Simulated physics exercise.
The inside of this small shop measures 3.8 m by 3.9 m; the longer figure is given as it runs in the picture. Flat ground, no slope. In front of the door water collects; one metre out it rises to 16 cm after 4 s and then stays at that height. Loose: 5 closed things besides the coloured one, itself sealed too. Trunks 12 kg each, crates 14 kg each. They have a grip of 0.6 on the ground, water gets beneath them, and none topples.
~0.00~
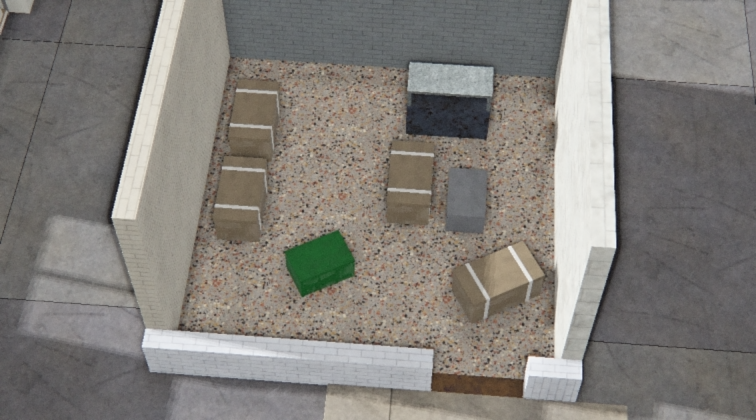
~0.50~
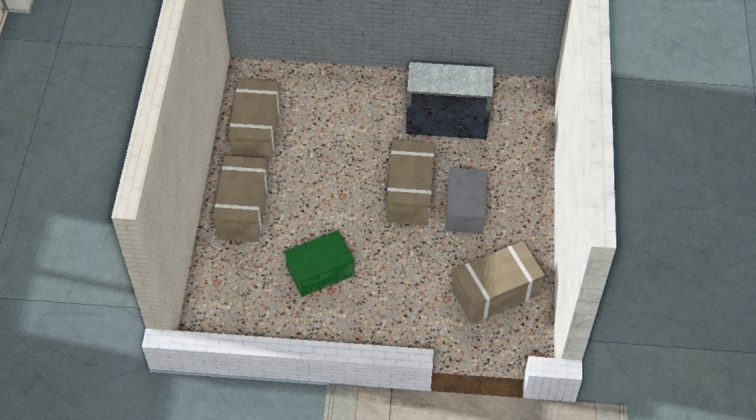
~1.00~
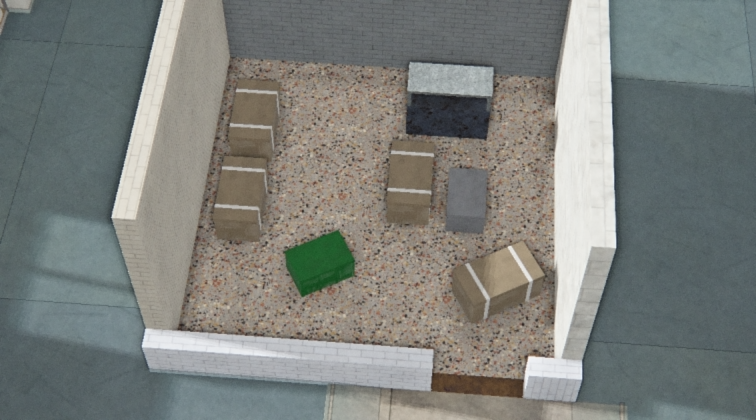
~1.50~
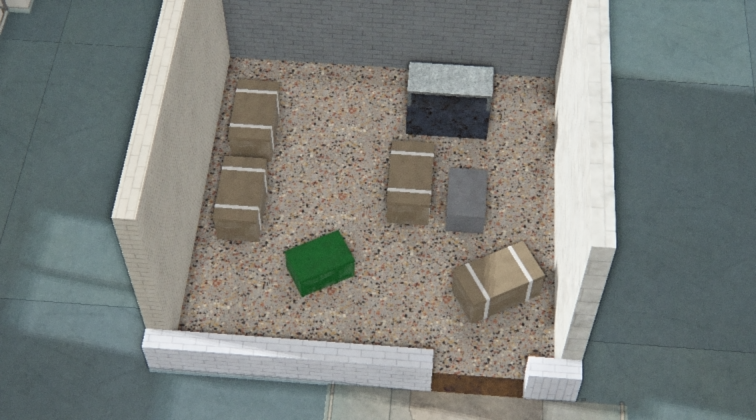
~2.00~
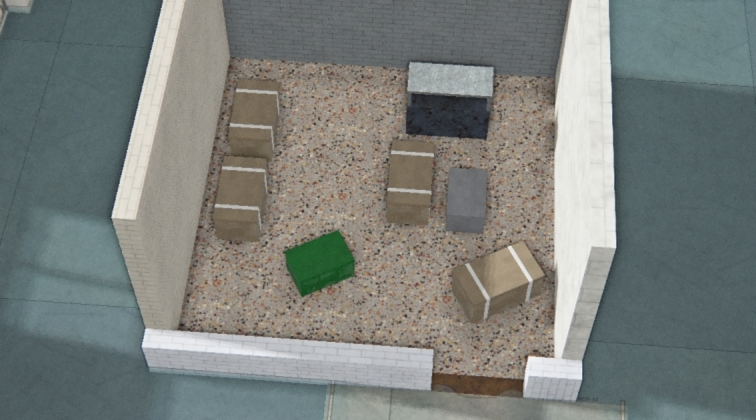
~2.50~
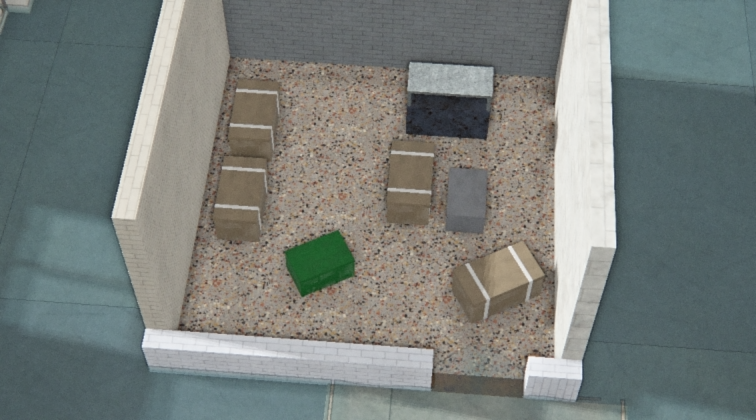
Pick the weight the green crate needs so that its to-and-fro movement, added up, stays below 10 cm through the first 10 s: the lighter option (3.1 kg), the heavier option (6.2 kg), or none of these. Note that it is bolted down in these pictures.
Pick: The heavier option.
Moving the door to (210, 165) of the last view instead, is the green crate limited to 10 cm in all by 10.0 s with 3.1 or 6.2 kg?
Lab note: Both masses insufficient.
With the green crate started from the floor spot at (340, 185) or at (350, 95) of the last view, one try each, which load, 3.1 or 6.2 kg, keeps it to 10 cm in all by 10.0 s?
The first try gives failure with both; the second gives failure with both.
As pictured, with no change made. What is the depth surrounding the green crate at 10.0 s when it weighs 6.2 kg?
About 2 cm.
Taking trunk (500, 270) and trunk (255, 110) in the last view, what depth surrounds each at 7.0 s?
Depths: Near 6 cm, then near 2 cm.
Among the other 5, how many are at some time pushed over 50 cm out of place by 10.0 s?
The answer here is 3.
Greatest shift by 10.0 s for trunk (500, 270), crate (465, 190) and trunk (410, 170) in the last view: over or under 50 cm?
Results in sequence: Threshold exceeded; threshold exceeded; threshold exceeded.
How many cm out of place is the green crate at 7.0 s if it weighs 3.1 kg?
Roughly 0 cm.
After 3.5 s the green crate would be 0 cm from its start with 3.1 kg and 0 cm from its start with 6.2 kg; 0 cm of water round it then.
After 4.5 s the green crate would be 0 cm from its start with 3.1 kg and 0 cm from its start with 6.2 kg; 1 cm of water round it then.
After 7.0 s the green crate would be 0 cm from its start with 3.1 kg and 0 cm from its start with 6.2 kg; 2 cm of water round it then.
After 10.0 s the green crate would be 57 cm from its start with 3.1 kg and 0 cm from its start with 6.2 kg; 2 cm of water round it then.
